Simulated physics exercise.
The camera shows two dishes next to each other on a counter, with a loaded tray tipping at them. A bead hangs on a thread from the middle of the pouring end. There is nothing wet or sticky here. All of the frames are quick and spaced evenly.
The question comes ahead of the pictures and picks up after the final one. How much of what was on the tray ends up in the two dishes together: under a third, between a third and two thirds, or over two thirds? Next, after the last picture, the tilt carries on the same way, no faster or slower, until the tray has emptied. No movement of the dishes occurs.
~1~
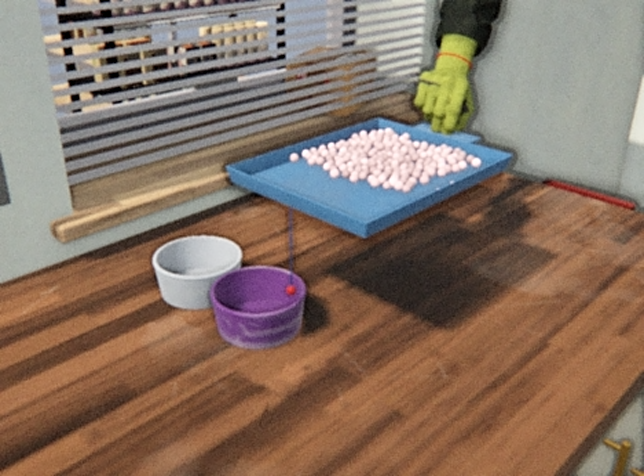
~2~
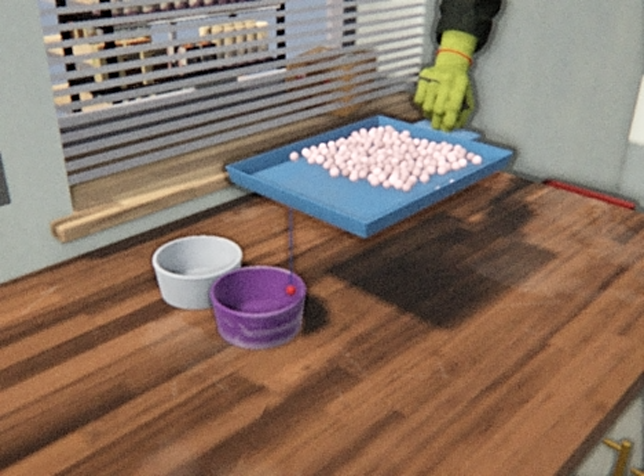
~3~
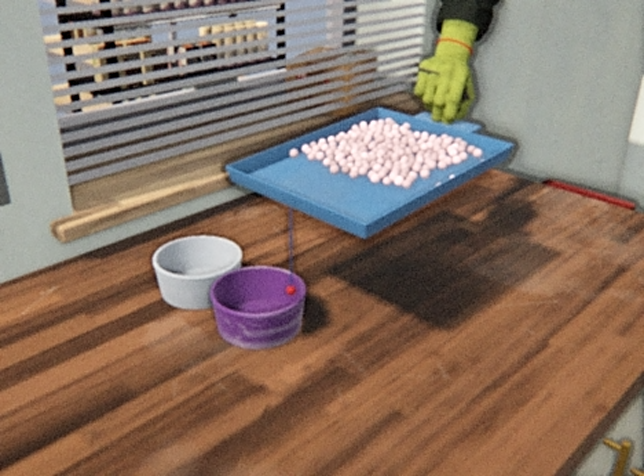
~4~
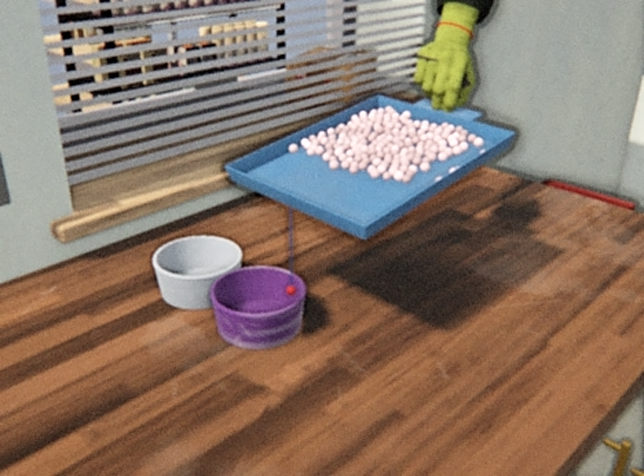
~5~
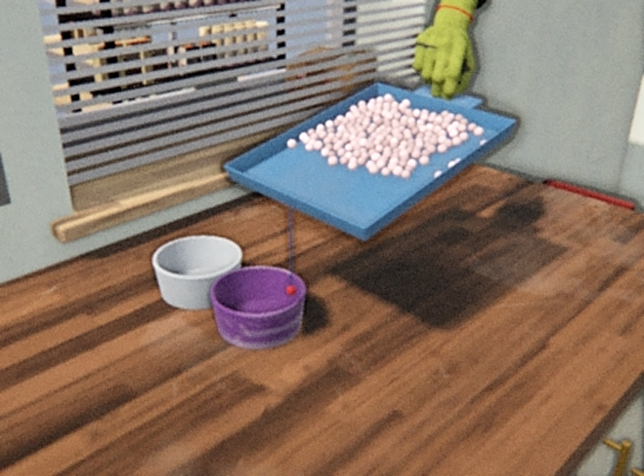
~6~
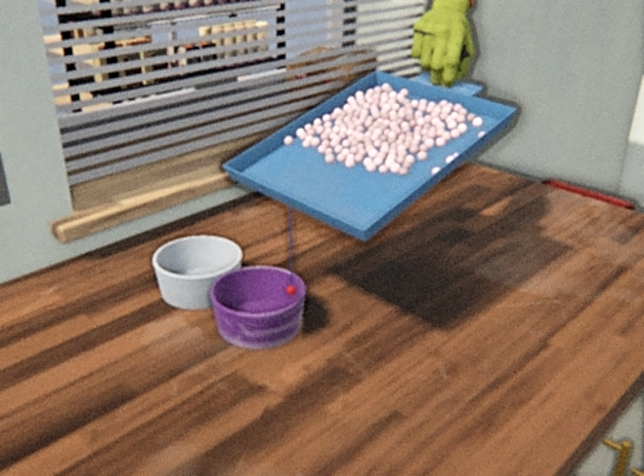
The caught part does not reach a third.
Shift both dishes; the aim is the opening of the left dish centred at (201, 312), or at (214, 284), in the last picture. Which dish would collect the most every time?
The one on the right side; the one on the right side.
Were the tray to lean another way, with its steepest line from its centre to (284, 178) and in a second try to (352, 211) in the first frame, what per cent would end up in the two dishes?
Shares, approx.: 80 %, then 0 %.
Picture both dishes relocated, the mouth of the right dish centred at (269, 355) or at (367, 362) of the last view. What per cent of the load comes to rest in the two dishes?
60 %, 70 %.
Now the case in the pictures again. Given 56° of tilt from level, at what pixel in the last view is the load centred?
About (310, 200).
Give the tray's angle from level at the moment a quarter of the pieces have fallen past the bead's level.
It's turned some 85 degrees by then.
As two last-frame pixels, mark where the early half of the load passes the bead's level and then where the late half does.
At (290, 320) for the first part, then at (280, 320) for the others.
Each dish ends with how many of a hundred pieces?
Left about 0, right about 10 in a hundred.
Soon, tray tipped steeply; most on the tray; a stray few in the right dish; a small part outside both; a small part in the air.
A while on, tray tipped right over; about a quarter on the tray; a small part in the right dish; about a third outside both; about a third in the air.
Towards the end, tray tipped past a quarter turn; a small part in the right dish; nearly all outside both.
Finally, tray tipped past a quarter turn; a small part in the right dish; none in the left dish; nearly all outside both.
